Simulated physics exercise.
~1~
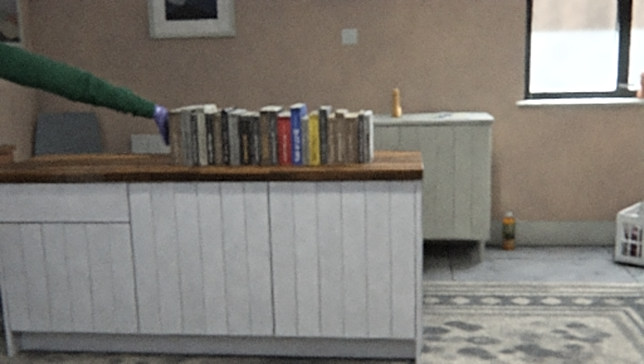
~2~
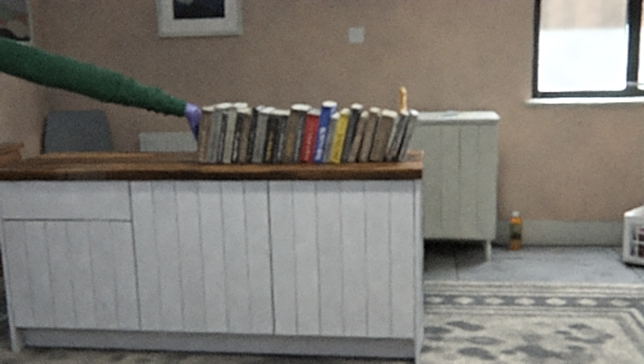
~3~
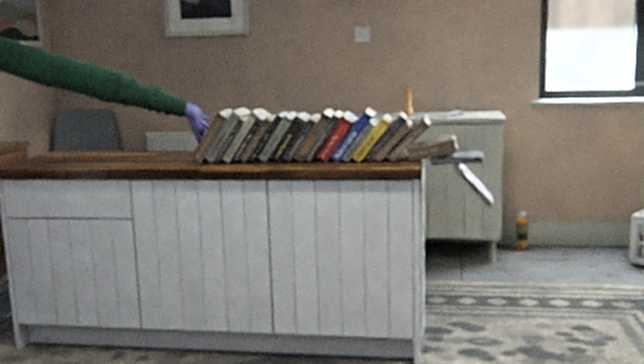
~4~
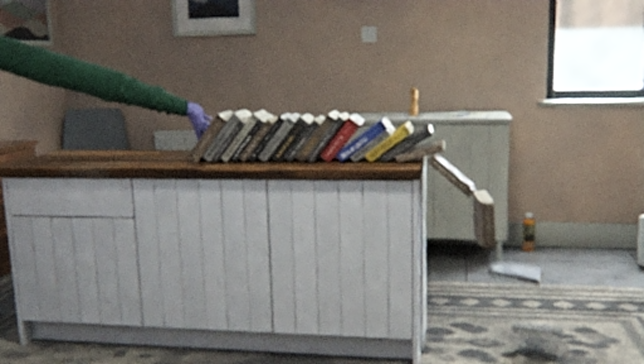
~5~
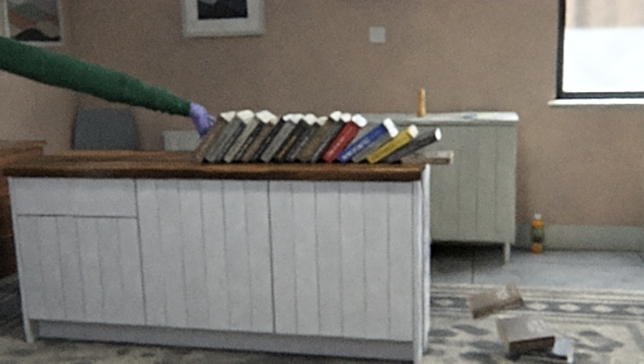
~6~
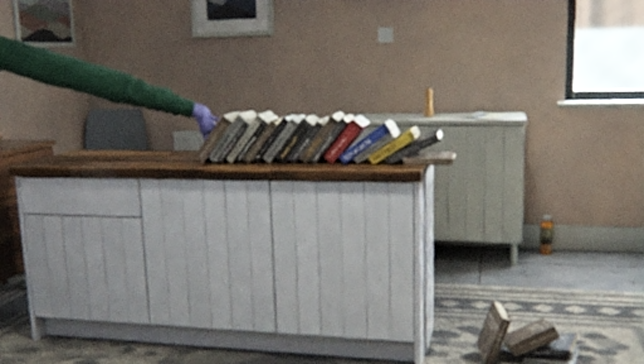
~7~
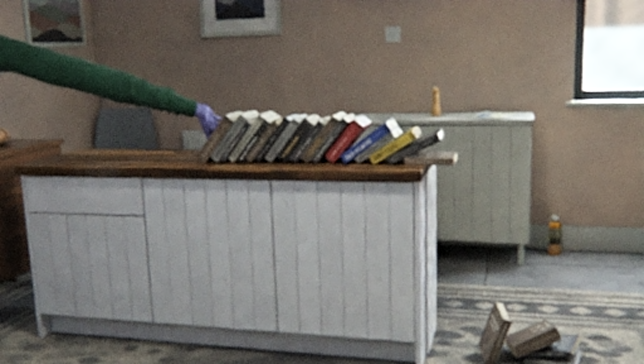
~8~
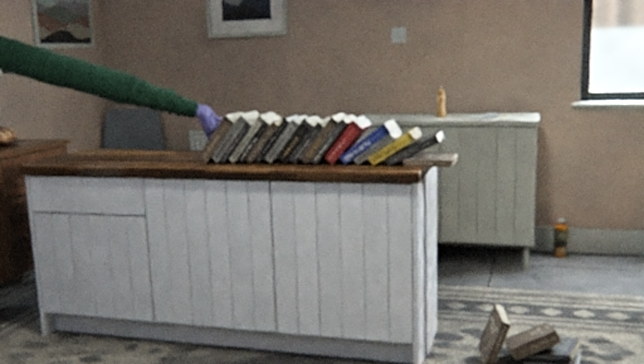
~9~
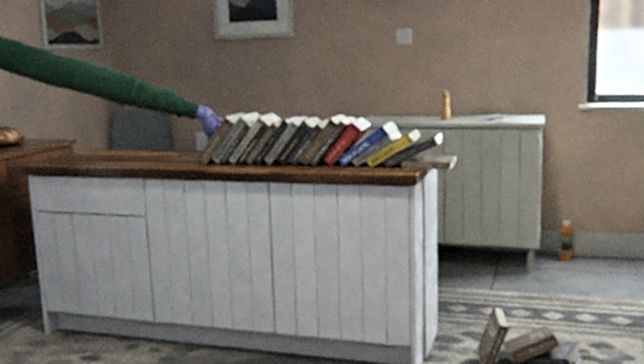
A gloved hand at the end of a green sleeve reaches in from the left and pushes the near end of a long row of upright books on a wooden worktop. The whole row tips to the right, the red, blue and yellow books leaning with the rest. The books at the far end slide over the edge and tumble to the floor. The leaning deepens, then stops, with the hand still resting against the row. The coloured books stay slanted on the worktop, one book juts past its edge, and the fallen ones lie in a small heap on the patterned rug.
